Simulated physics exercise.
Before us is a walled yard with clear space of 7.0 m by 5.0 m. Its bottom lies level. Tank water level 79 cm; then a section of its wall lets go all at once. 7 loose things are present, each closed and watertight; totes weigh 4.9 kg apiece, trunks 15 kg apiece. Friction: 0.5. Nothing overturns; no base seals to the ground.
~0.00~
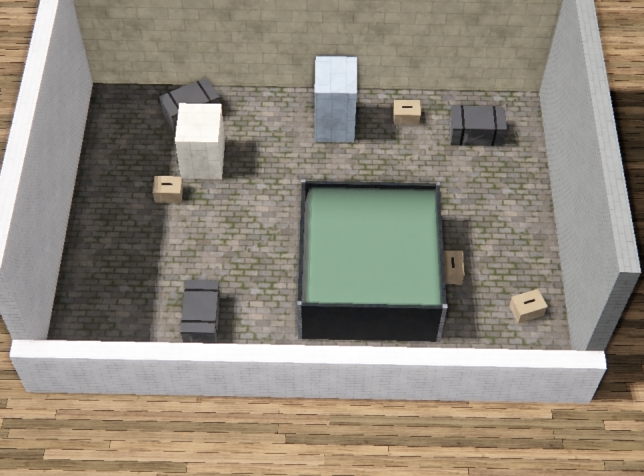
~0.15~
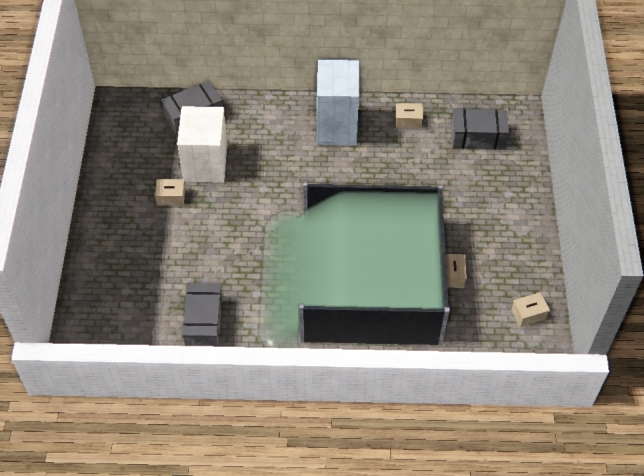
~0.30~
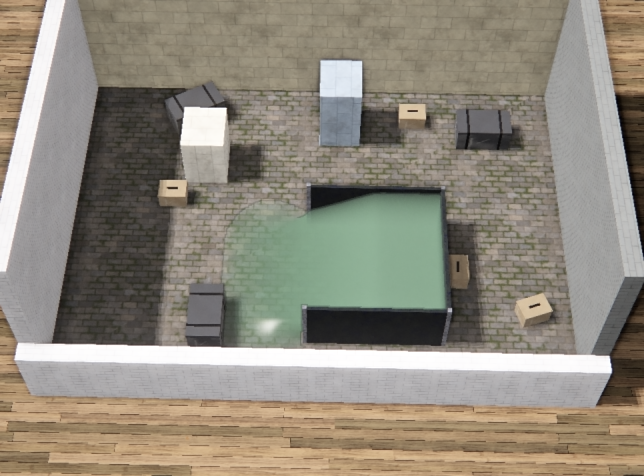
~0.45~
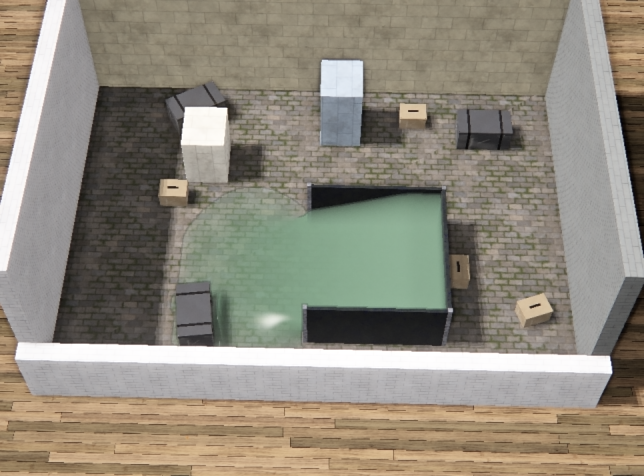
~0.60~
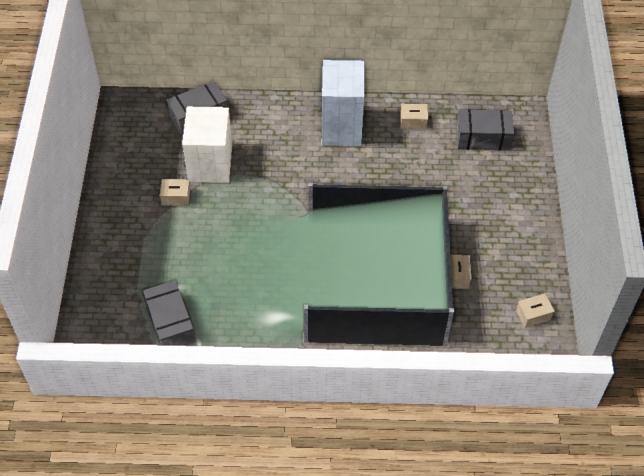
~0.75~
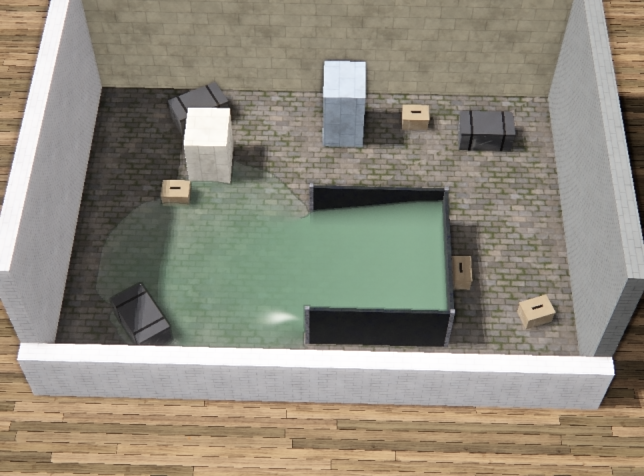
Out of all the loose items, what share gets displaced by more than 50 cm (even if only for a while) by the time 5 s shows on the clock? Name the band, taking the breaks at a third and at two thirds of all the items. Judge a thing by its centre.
The answer is the middle band, one to two thirds.
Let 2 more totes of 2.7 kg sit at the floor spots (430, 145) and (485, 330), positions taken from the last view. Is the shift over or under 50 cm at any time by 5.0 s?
Result in order: Not exceeded; not exceeded.
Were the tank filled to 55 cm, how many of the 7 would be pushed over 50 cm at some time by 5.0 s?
Under that setup the answer is 3.
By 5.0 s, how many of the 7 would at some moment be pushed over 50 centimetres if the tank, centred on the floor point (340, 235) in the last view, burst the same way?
Then the count would be 4.
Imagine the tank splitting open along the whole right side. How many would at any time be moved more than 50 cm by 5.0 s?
So the tally would be 6.
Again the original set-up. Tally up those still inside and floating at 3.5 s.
3 at that moment.
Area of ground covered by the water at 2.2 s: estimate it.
Flooded: Near 18 m2.
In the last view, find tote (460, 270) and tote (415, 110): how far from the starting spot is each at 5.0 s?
Object 1: 0 cm. Object 2: 60 cm.
After 1.1 s 1 of 7 are over 50 cm from their spots; 1 afloat.
After 2.2 s 2 of 7 are over 50 cm from their spots; 1 afloat.
After 3.5 s 2 of 7 are over 50 cm from their spots; 3 afloat.
After 5.0 s 3 of 7 are over 50 cm from their spots, and 4 have been at some point; 3 afloat.
